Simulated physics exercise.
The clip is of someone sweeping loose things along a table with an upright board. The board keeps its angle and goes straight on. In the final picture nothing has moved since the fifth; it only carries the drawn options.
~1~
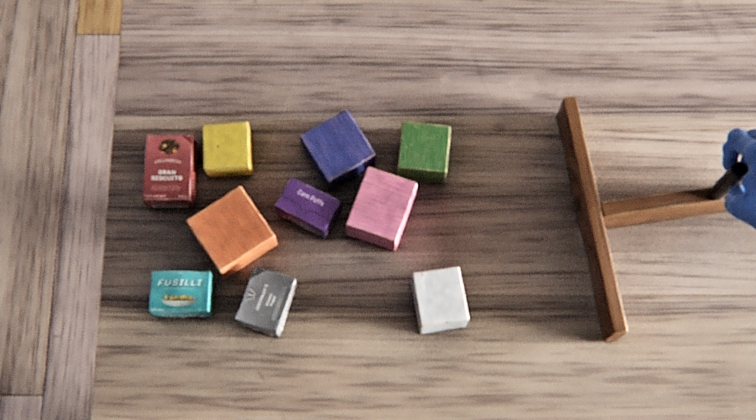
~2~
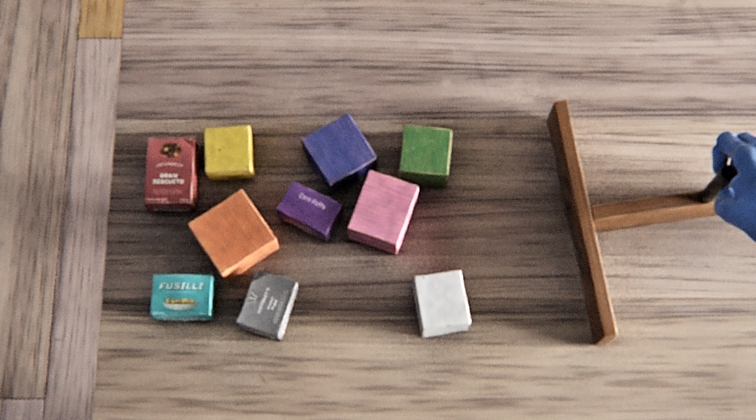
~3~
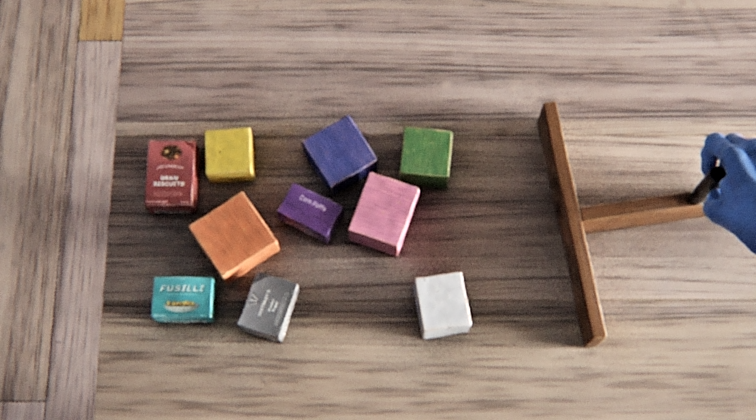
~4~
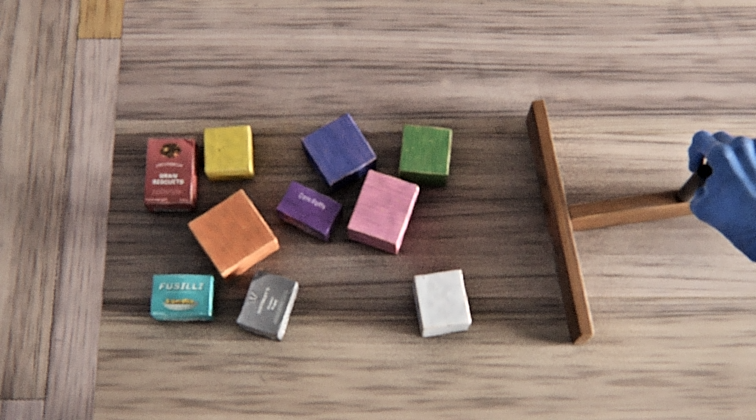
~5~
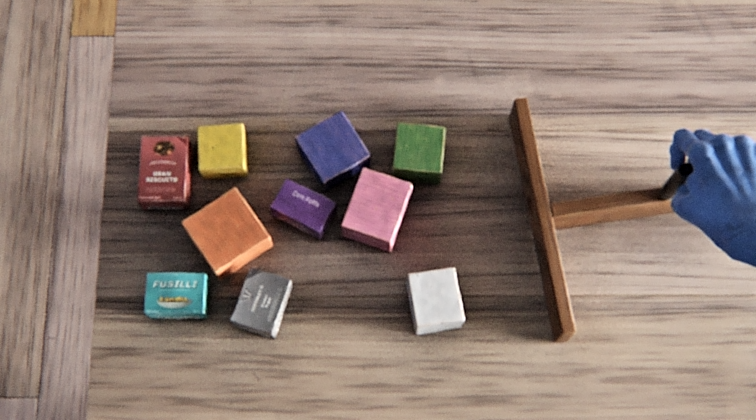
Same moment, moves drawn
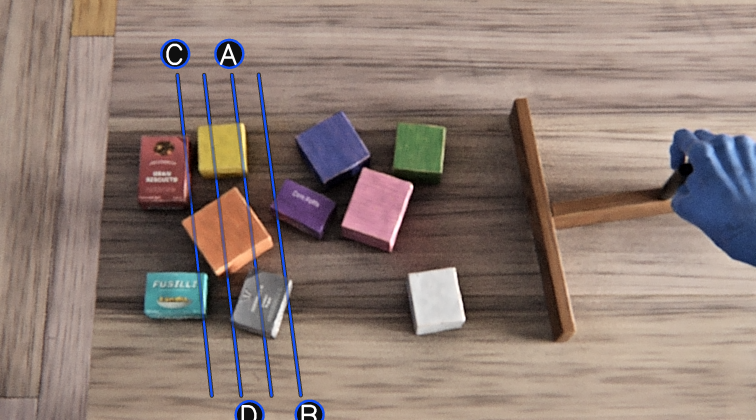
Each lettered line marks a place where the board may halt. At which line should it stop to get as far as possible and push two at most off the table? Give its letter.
At D, and not beyond.
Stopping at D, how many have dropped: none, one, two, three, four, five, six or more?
Two.
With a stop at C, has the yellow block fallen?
Yes.
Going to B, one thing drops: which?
It is the red packet.
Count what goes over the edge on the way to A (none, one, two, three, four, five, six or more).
One.
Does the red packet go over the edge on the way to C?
Yes.
On the copy, A at (251, 228); B at (279, 228); C at (194, 228); D at (222, 228).
On D. First, board (429, 212); white block (410, 302); blue block (324, 150).
Then, board (313, 212); red packet (124, 176); yellow block (169, 152).
Finally, board (222, 212); red packet over the edge; yellow block over the edge; two fallen.
By contrast, A is within the limit but short; B is within the limit but short; C drops four.
